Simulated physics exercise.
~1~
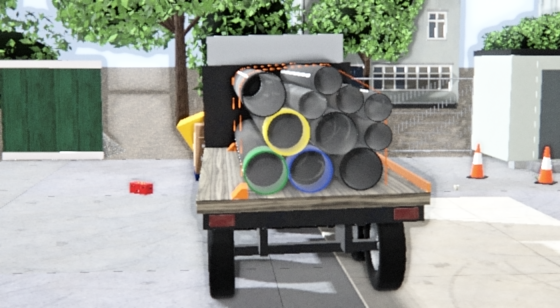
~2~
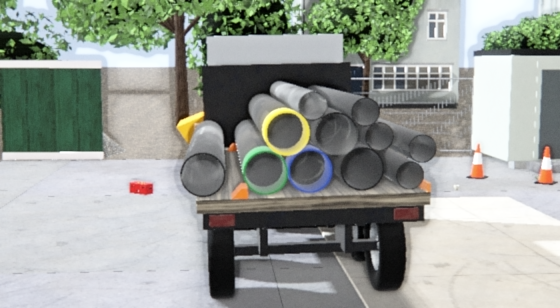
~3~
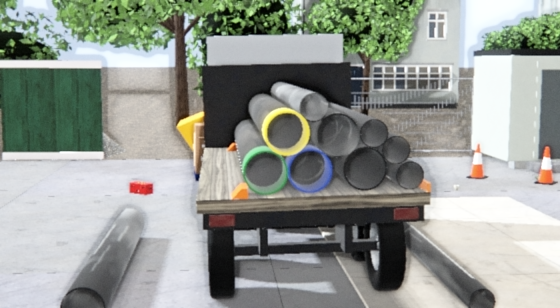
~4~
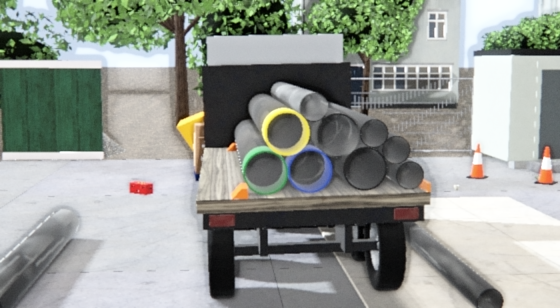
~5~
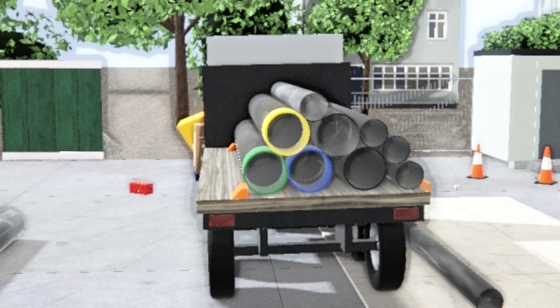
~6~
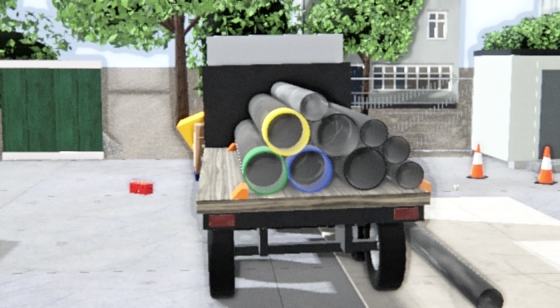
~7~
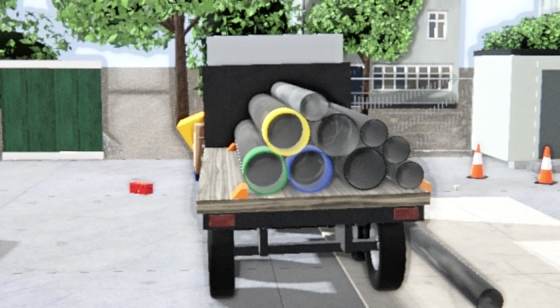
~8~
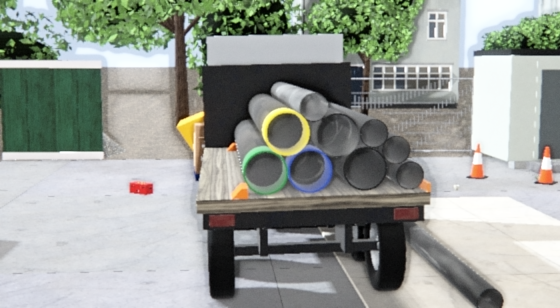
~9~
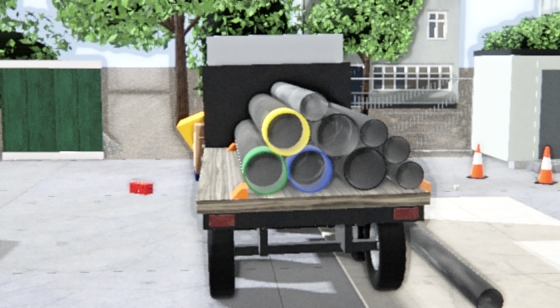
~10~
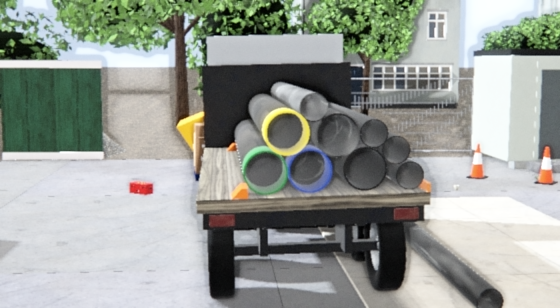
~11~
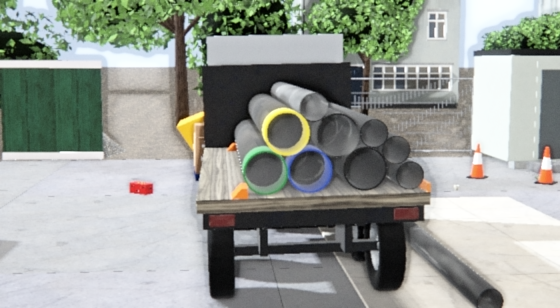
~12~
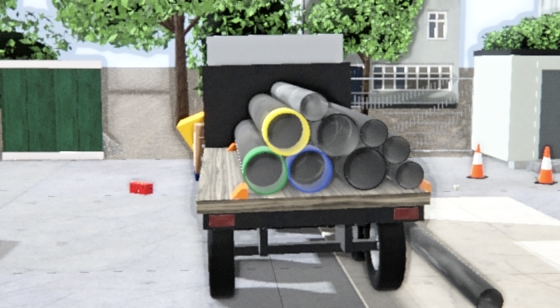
In a paved yard with trees, a wall and traffic cones behind, a flatbed lorry stands still, seen from the rear, with grey pipes stacked and strapped on its deck. The straps come away, and the pile slumps and spreads toward both sides of the deck. One pipe drops off the left side and another off the right. The left one rolls away across the ground and out of view, while the other comes to rest beside the right wheel. The green-, blue- and yellow-rimmed pipes remain aboard, with yellow resting on top of others.
